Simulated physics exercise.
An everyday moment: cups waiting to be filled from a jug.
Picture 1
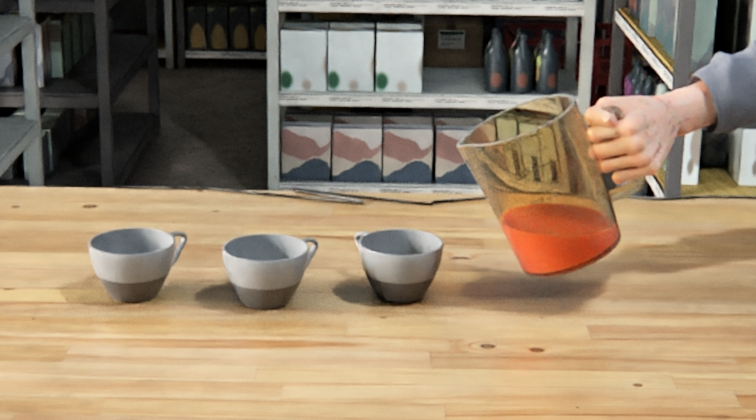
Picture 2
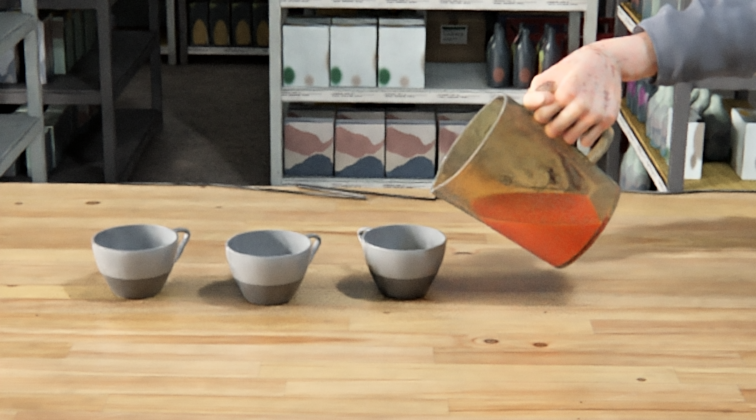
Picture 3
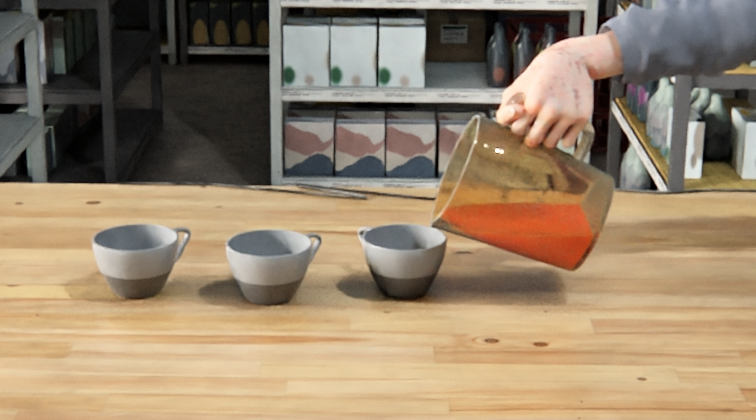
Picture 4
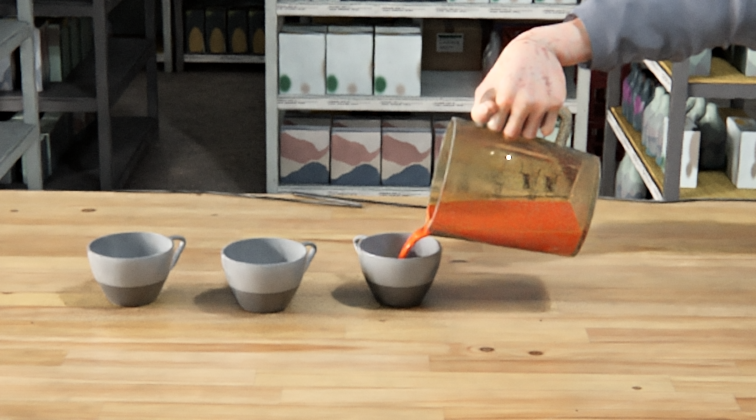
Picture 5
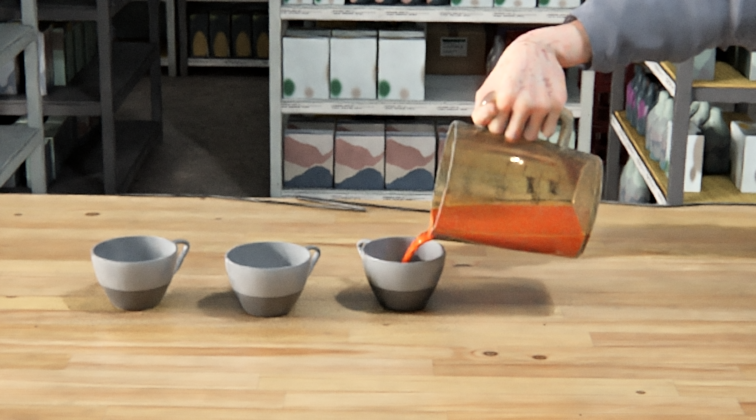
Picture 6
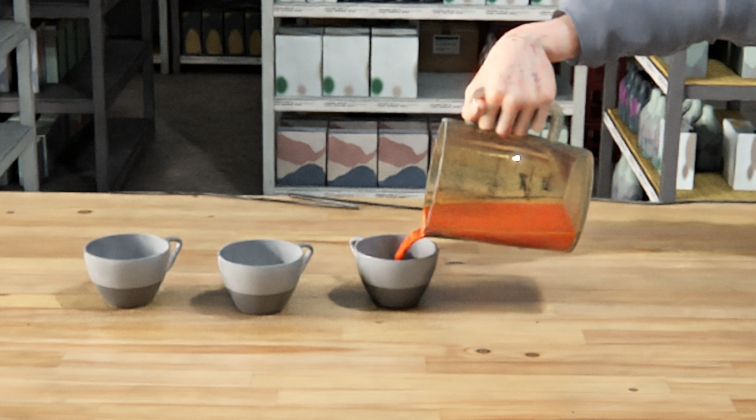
A hand tilts a glass jug and pours orange-red liquid into the rightmost of three cups.
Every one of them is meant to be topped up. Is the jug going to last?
The tomato juice runs short.
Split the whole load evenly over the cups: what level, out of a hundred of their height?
Near 55 in a hundred.
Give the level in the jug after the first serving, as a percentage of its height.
Near 10 in a hundred.
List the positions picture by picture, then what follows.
In the first picture, a hand has the jug; jug (545, 184) tipped 25° with all of its load; three cups, the last at (133, 265).
In the second picture, the jug is tipped; jug (526, 182) tipped 55° with all of its load; the first is empty.
In the third picture, the jug is tipped; jug (521, 195) tipped 65° with all of its load; three cups, the last at (137, 261).
In the fourth picture, the stream is running; jug (509, 190) tipped 75° with nearly all of its load; the first is about a quarter full.
In the fifth picture, the stream is running; jug (512, 191) tipped 80° with about three quarters of its load; three cups, the last at (136, 273).
In the sixth picture, the stream is running; jug (504, 187) tipped 80° with about three quarters of its load; the first is about half full.
Shortly, the first is about two thirds full.
Then, the first is done and the jug has about a third of its load.
At the finish, the jug is empty with one filled and the next at about half of a serving.
